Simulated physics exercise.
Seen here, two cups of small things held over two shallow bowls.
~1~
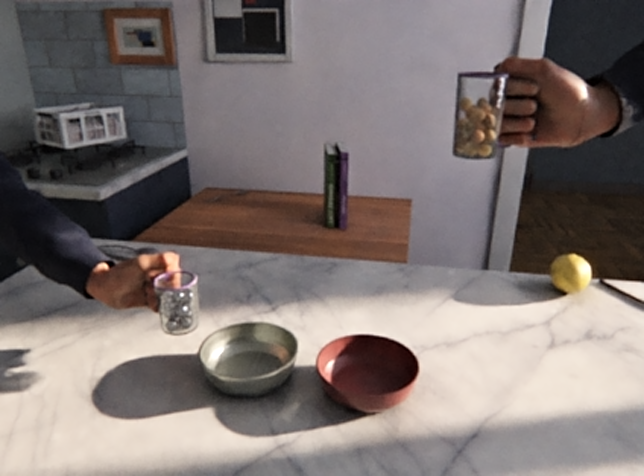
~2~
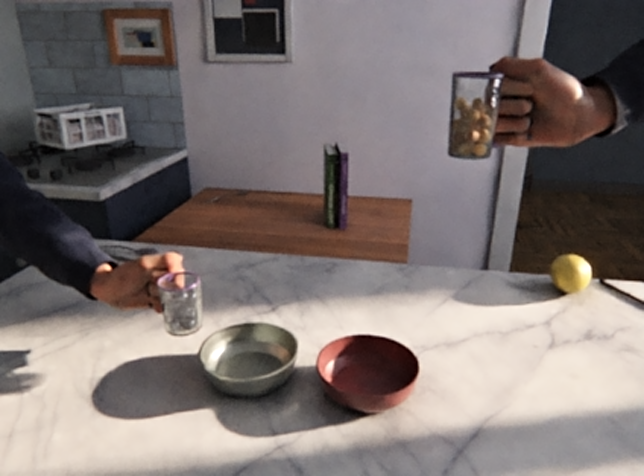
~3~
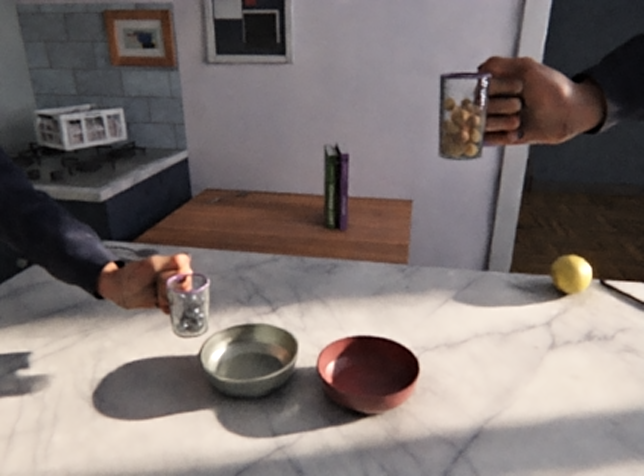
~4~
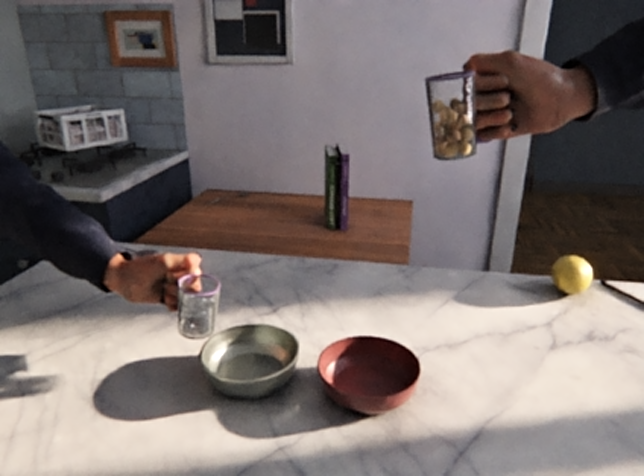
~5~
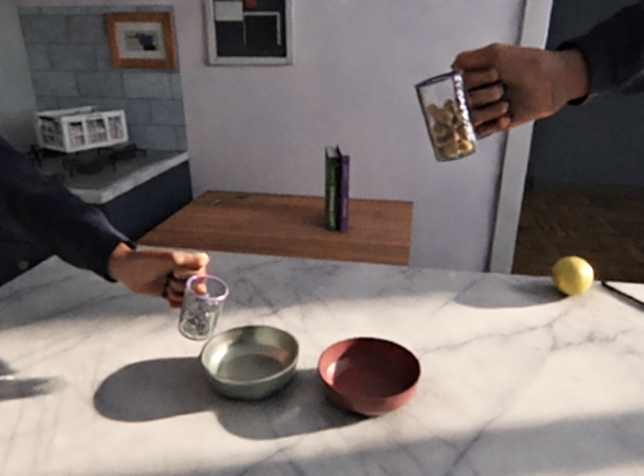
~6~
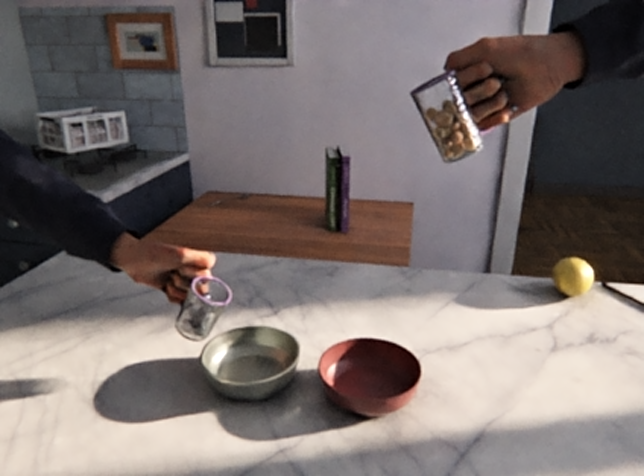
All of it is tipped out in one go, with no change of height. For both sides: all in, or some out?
The left dish holds every piece and the right dish ends with pieces scattered round it.
Then, 0.45 s past the last view, left, all still in the cup; right, all still in the cup.
Then, 0.84 s past the last view, left, nearly all still in the cup, a small part in the dish; right, most still in the cup, a small part in the air.
Then, 1.18 s past the last view, left, all in the dish; right, about a quarter in the dish, a small part outside the dish, about two thirds in the air.
Finally, left, all in the dish, none outside the dish; right, about two thirds in the dish, about a third outside the dish.
